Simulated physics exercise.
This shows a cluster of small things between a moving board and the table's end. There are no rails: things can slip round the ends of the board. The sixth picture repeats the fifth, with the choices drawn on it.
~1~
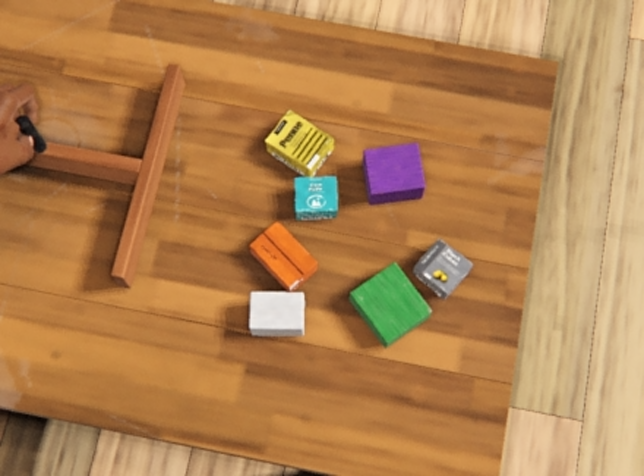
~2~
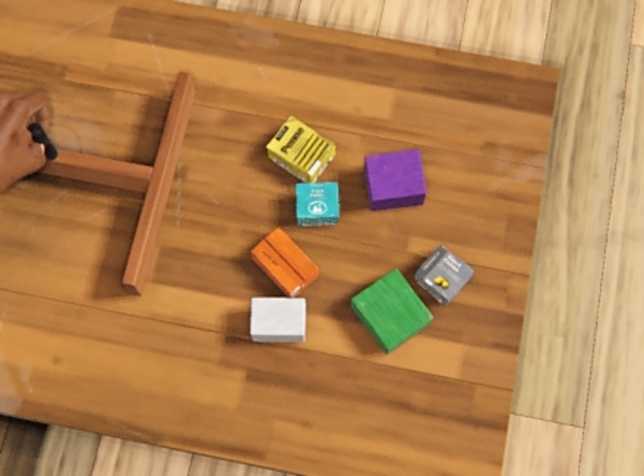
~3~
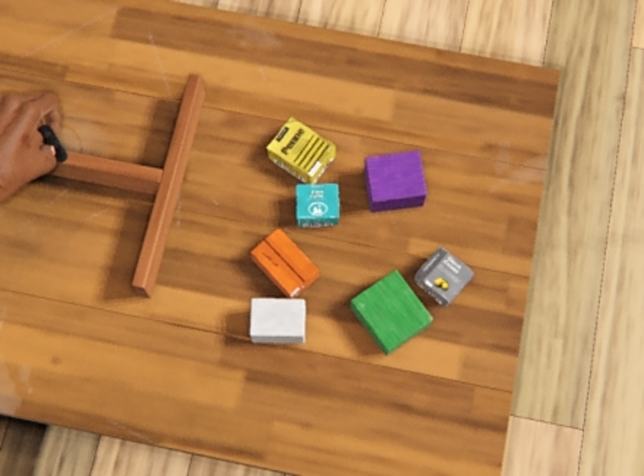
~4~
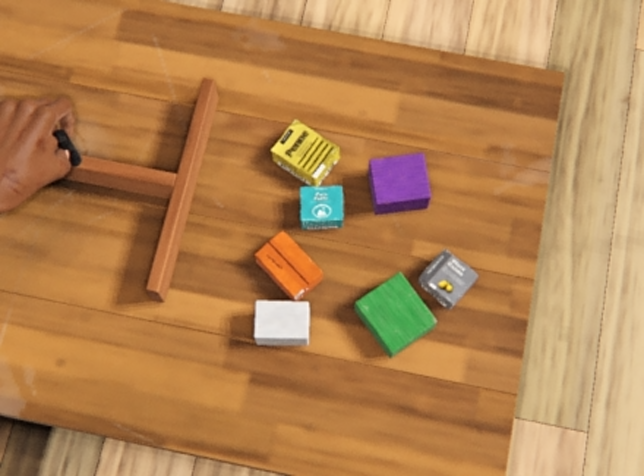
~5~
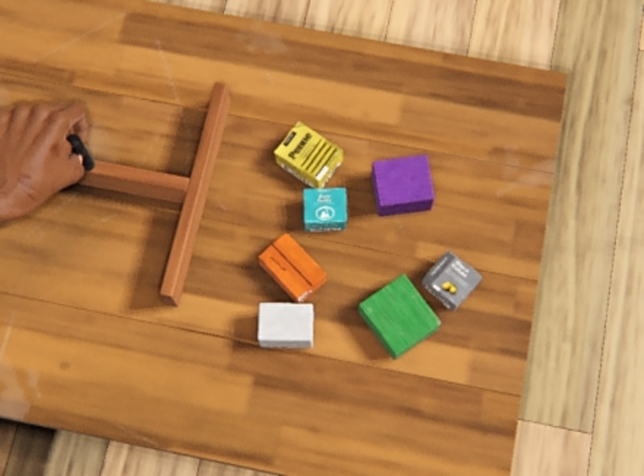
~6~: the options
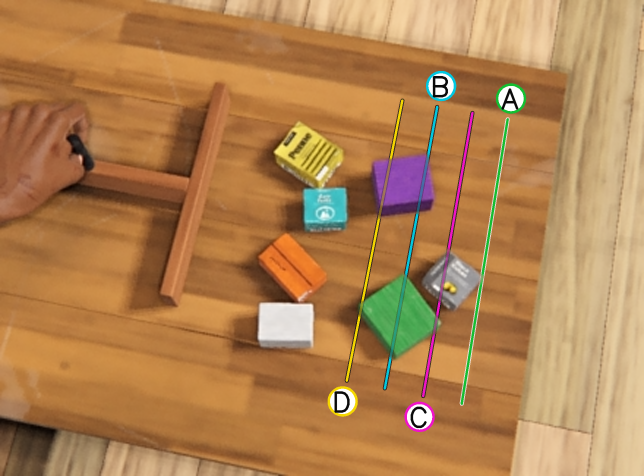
A hand slid a wooden T-shaped board slowly rightward across a tabletop, closing some of the gap to a loose cluster of seven small colourful blocks and boxes, which stayed practically still without being touched.
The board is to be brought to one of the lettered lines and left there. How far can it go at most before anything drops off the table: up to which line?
The farthest safe stop is C.
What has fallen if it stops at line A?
The purple block.
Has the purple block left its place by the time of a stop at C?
Yes.
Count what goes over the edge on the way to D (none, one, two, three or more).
By then, none.
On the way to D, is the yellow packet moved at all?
Yes.
On the marked copy, A at (486, 255); B at (412, 241); C at (449, 248); D at (376, 234).
Following C. Soon after the start, board (286, 203); white block (294, 330); yellow packet (338, 156).
Later, board (378, 220); purple block (469, 210); green block (442, 348).
In the end, board (448, 233); purple block (524, 227); grey packet (500, 282); nothing has fallen.
As for the rest, A drops the purple block; B is safe but short; D is safe but short.
